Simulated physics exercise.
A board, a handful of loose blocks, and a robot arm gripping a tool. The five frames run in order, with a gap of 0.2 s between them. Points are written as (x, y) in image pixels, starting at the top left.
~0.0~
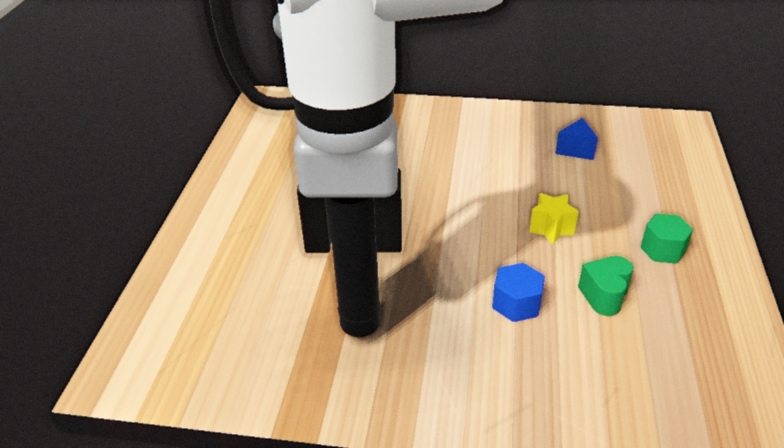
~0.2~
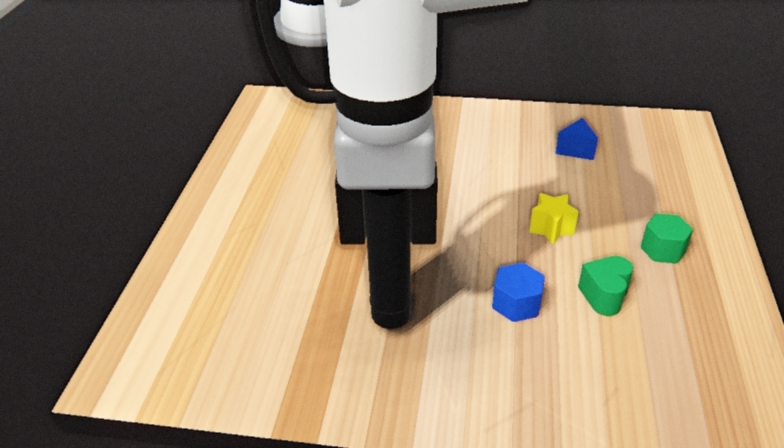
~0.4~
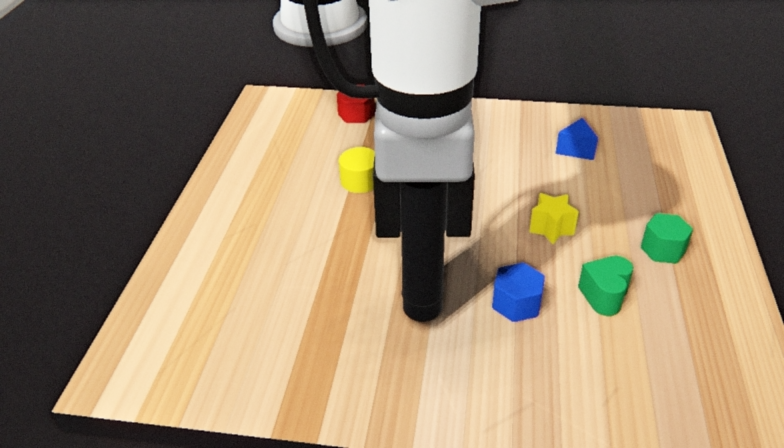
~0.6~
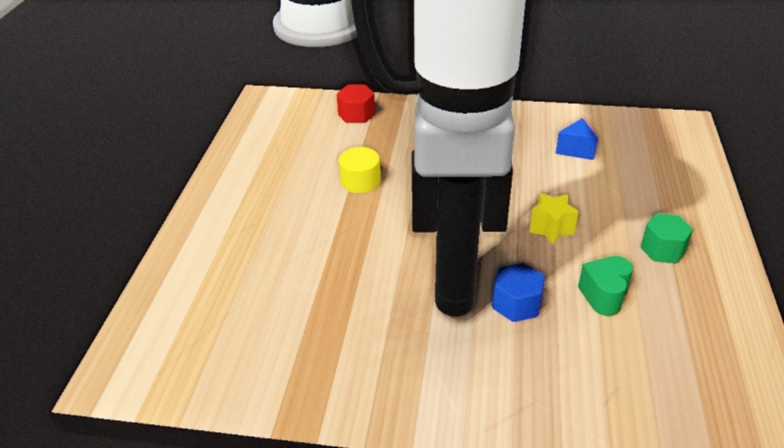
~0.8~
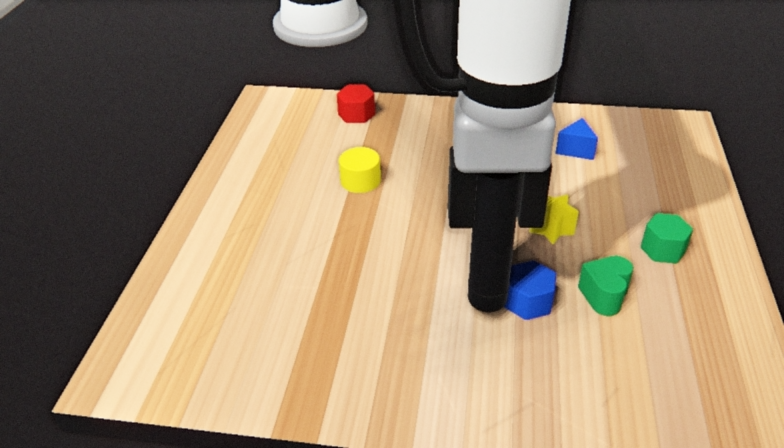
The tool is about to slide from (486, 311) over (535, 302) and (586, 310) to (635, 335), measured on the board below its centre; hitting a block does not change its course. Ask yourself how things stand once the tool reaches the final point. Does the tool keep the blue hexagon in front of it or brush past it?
I'd say it has come free.
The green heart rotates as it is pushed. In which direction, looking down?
It turns clockwise.
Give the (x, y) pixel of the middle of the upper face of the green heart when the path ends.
I'd say the green heart ends with its top centre at (665, 261).
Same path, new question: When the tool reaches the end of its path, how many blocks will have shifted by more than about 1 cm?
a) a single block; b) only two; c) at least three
b.
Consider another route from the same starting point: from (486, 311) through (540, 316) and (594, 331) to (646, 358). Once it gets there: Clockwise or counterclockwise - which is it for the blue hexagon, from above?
Viewed from overhead, the blue hexagon winds up turned anticlockwise.
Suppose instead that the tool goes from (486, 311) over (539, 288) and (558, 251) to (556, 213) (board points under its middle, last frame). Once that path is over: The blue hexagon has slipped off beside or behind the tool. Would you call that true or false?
That is true.
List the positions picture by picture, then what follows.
Lower end of the tool at (360, 324), tops of blocks, blue hexagon at (520, 279), green heart at (610, 271), in the first frame.
Tool at (391, 315), blocks as before, in the second frame.
Tool at (422, 309), blocks as before, in the third frame.
Tool at (454, 303), blocks as before, in the fourth frame.
Tool at (487, 299), blue hexagon at (532, 277), green heart at (610, 271), in the fifth frame.
What follows on the original path. One third of the way, tool at (538, 290); blue hexagon at (580, 265); green heart at (626, 269), turned 25° clockwise.
Two thirds of the way, tool at (590, 300); blue hexagon at (616, 264), turned 55° anticlockwise; green heart at (664, 262), turned 40° clockwise.
At the end, tool at (638, 323); blue hexagon at (618, 264), turned 60° anticlockwise; green heart at (665, 261), turned 40° clockwise.
